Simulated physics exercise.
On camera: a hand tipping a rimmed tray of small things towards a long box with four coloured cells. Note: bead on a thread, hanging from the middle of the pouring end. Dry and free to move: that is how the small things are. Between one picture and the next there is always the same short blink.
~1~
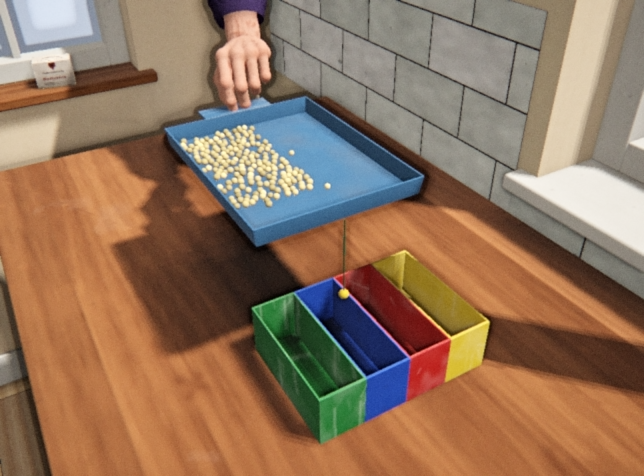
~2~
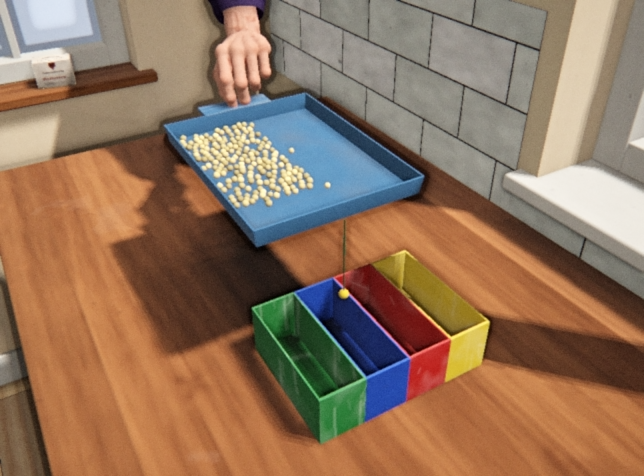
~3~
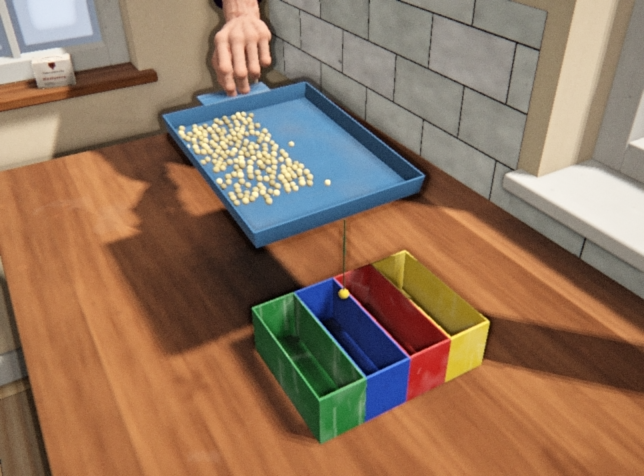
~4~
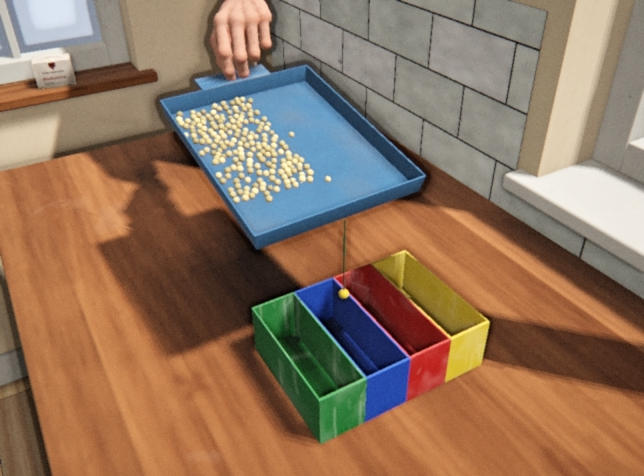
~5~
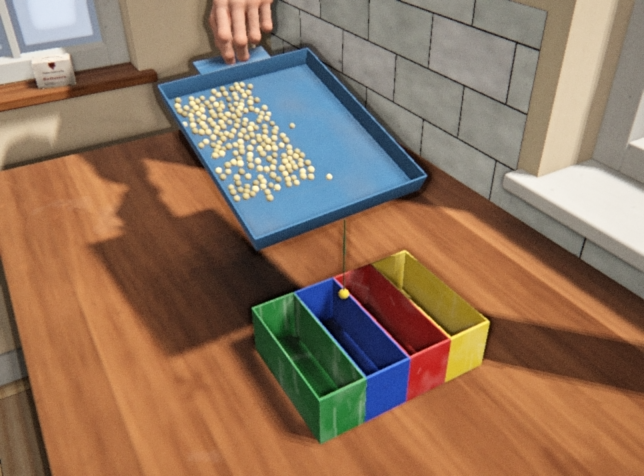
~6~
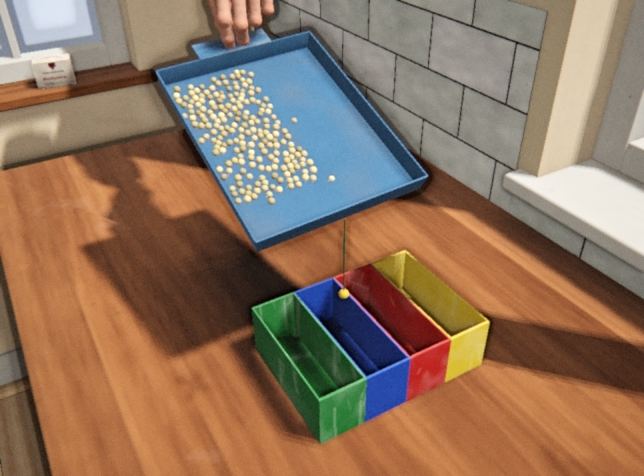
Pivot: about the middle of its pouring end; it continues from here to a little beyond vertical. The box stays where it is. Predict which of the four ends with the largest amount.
The green one ends with the most.
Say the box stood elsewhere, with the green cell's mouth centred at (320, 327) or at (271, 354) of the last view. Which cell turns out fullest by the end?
So it's that green cell for the first shift and the cell in green for the second.
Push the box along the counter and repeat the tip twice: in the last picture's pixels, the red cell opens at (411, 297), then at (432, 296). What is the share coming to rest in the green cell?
Trial 1 near 20 percent, trial 2 near 10 percent.
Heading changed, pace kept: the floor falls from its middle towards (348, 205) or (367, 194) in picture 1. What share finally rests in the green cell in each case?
You'd get 10 per cent the first time and 0 per cent the second time.
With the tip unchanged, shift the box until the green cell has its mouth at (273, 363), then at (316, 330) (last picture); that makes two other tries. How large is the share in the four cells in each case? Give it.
It comes to about 100 per cent the first time and about 40 per cent the second.
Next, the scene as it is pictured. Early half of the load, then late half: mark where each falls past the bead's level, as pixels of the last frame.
First close to (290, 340), next close to (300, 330).
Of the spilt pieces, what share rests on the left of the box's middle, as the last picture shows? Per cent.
It works out to some 100 per cent.
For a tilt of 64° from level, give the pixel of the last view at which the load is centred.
Load centre: Approx. (288, 233).
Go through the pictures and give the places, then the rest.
In the first picture, corners of the pouring end at (255, 228) and (420, 176), level; middle of the load at (241, 162), soya beans; bead on its thread at (344, 294); green cell at (343, 407); blue cell at (387, 386); red cell at (428, 366); yellow cell at (467, 348).
In the second picture, corners of the pouring end at (255, 228) and (420, 176), level; middle of the load at (241, 160).
In the third picture, corners of the pouring end at (256, 230) and (421, 175), tipped barely, lowest at the left corner; middle of the load at (241, 153).
In the fourth picture, corners of the pouring end at (256, 233) and (422, 175), tipped a little, lowest at the left corner; middle of the load at (240, 144).
In the fifth picture, corners of the pouring end at (257, 236) and (423, 175), tipped clearly, lowest at the left corner; middle of the load at (240, 136).
In the sixth picture, corners of the pouring end at (257, 239) and (424, 175), tipped clearly, lowest at the left corner; middle of the load at (241, 130), nearly all on the move; green cell at (343, 407); blue cell at (387, 386); red cell at (428, 366); yellow cell at (467, 348).
Soon, tray tipped steeply; most on the tray; a stray few in the green cell; about a quarter falling or outside the box.
A while on, tray tipped past a quarter turn; about half on the tray; about a quarter in the green cell; a stray few in the blue cell; about a third falling or outside the box.
Towards the end, tray tipped past a quarter turn; about half in the green cell; a small part in the blue cell; a stray few in the red cell; about a third falling or outside the box.
Finally, tray tipped past a quarter turn; about half in the green cell; a small part in the blue cell; a stray few in the red cell; none in the yellow cell; about a third outside the box.
